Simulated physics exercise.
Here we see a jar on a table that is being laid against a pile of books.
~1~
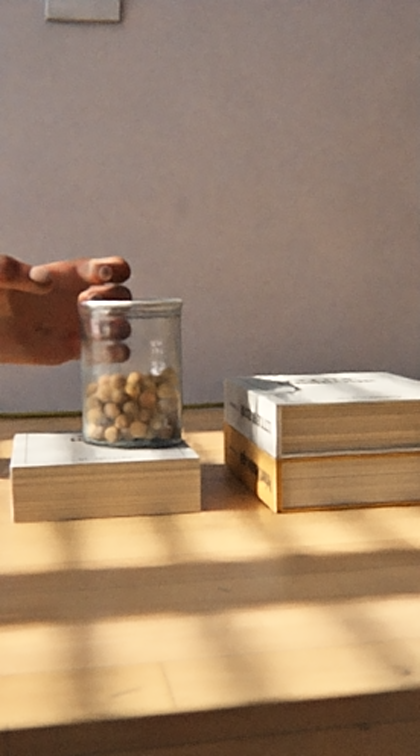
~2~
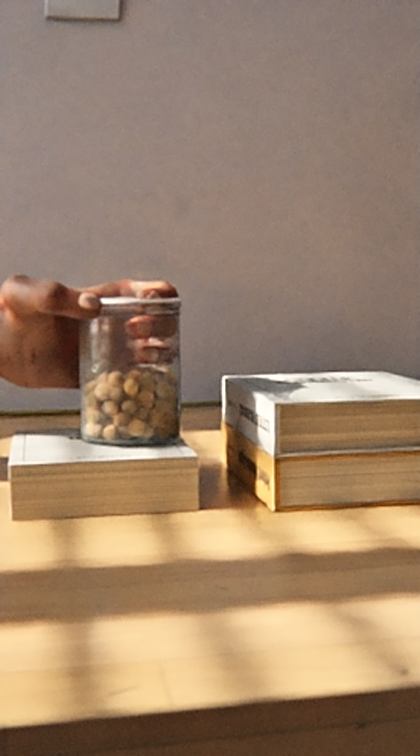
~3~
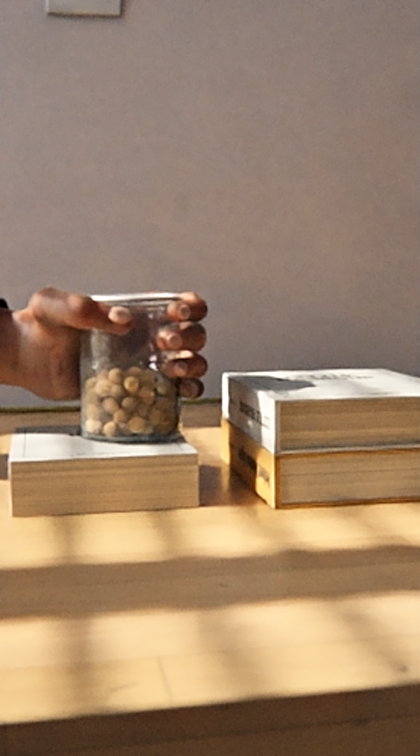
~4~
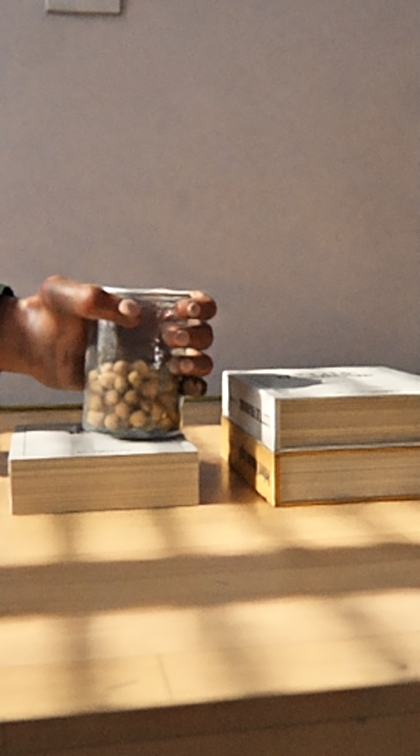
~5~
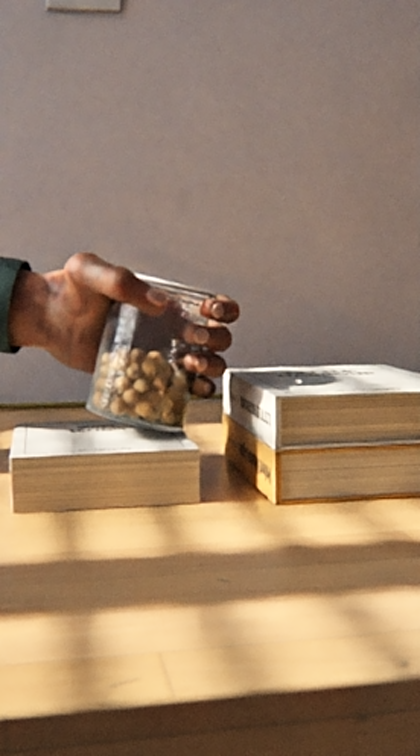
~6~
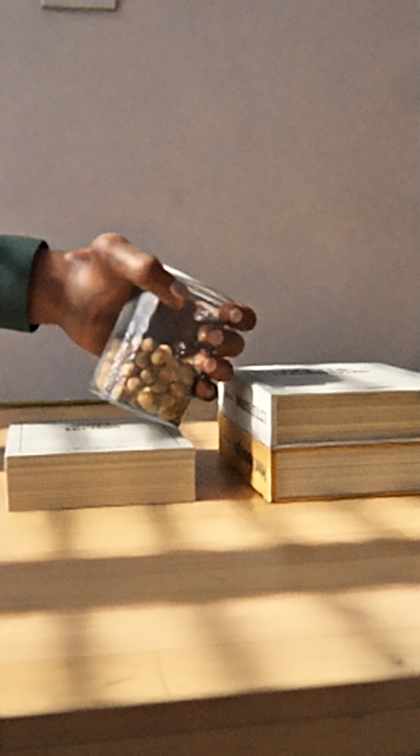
Clear jar half full of round beads being gripped by a hand, lifted off a book and tilted rightward beside two stacked books.
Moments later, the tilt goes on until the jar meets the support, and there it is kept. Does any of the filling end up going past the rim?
Nothing escapes.
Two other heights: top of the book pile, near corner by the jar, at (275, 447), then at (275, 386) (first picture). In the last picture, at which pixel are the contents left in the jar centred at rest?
Try 1: Near (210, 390); try 2: Near (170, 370).
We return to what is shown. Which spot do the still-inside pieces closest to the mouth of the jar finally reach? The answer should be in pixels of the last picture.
I'd point to about (223, 366) in the last view.
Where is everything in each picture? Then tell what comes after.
Jar near (132, 371), half full of round wooden beads; book pile near (337, 410), reaching half way up the jar, in the first frame.
Jar near (130, 369), upright; rim near (177, 300); top of the contents near (125, 382), in the second frame.
Jar near (131, 366), upright; rim near (178, 297); book pile near (336, 406), in the third frame.
Jar near (136, 360), leaning 4°; rim near (188, 295); top of the contents near (129, 372), in the fourth frame.
Jar near (151, 351), leaning 14°; rim near (213, 296); book pile near (337, 402), in the fifth frame.
Jar near (162, 344), leaning 25°; rim near (232, 302); book pile near (332, 400), reaching half way up the jar, in the sixth frame.
Then, 0.30 s on from there, the jar leans 44°; everything is still inside.
Then, 0.57 s on from there, the jar rests on the book pile at 53°; everything is still inside.
In the end, the jar rests on the book pile at 53°; everything is still inside.
